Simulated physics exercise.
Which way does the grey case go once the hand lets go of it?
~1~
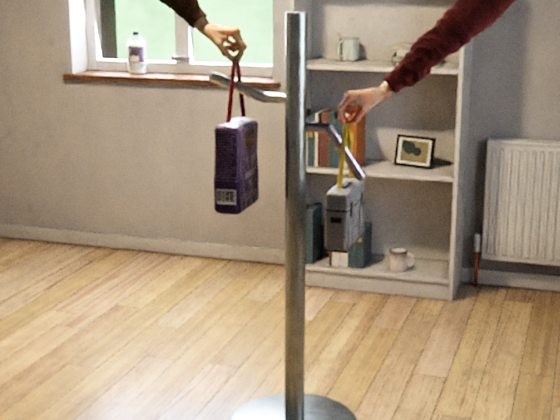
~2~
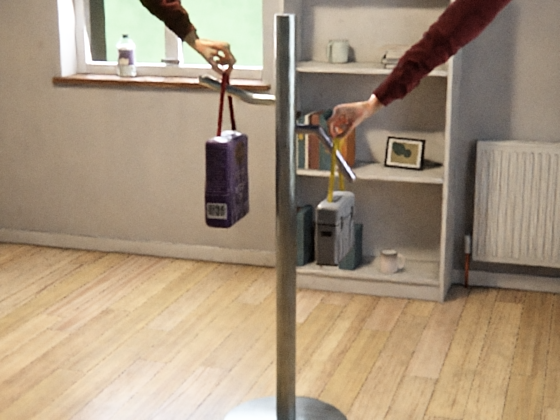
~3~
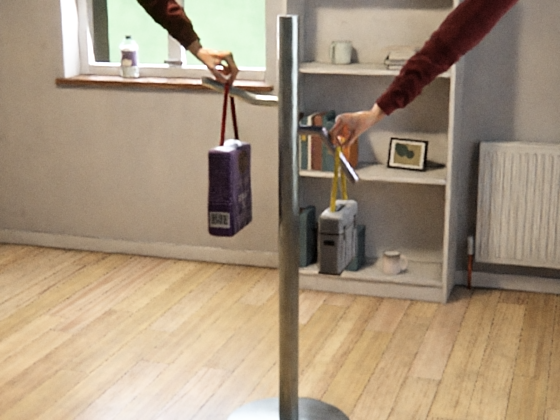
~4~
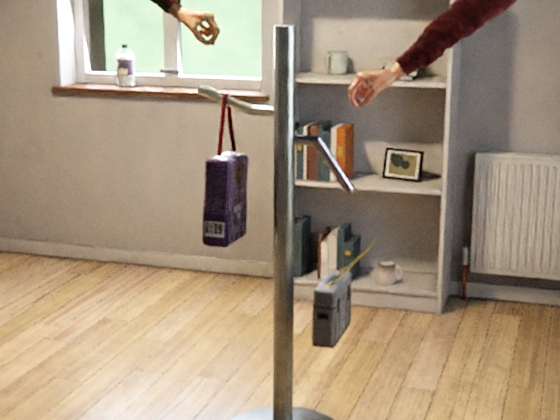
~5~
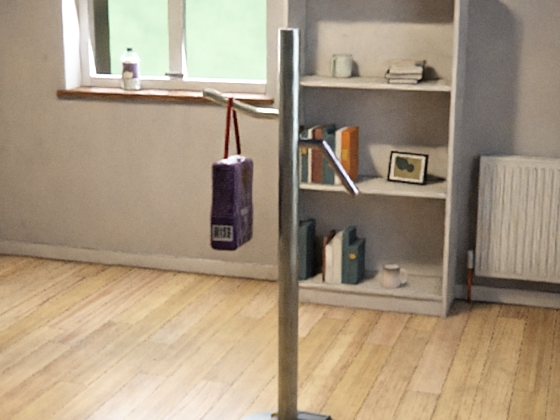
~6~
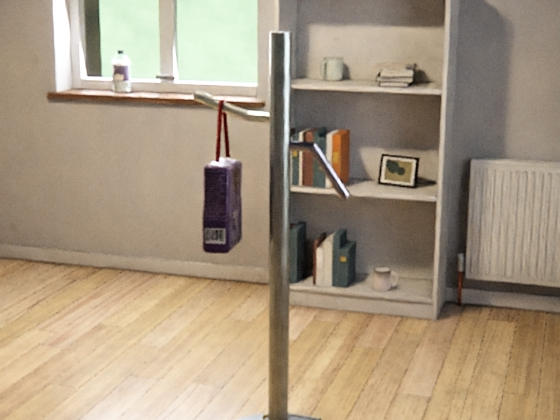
The grey case moves down, dropping away from its sloping peg toward the floor.
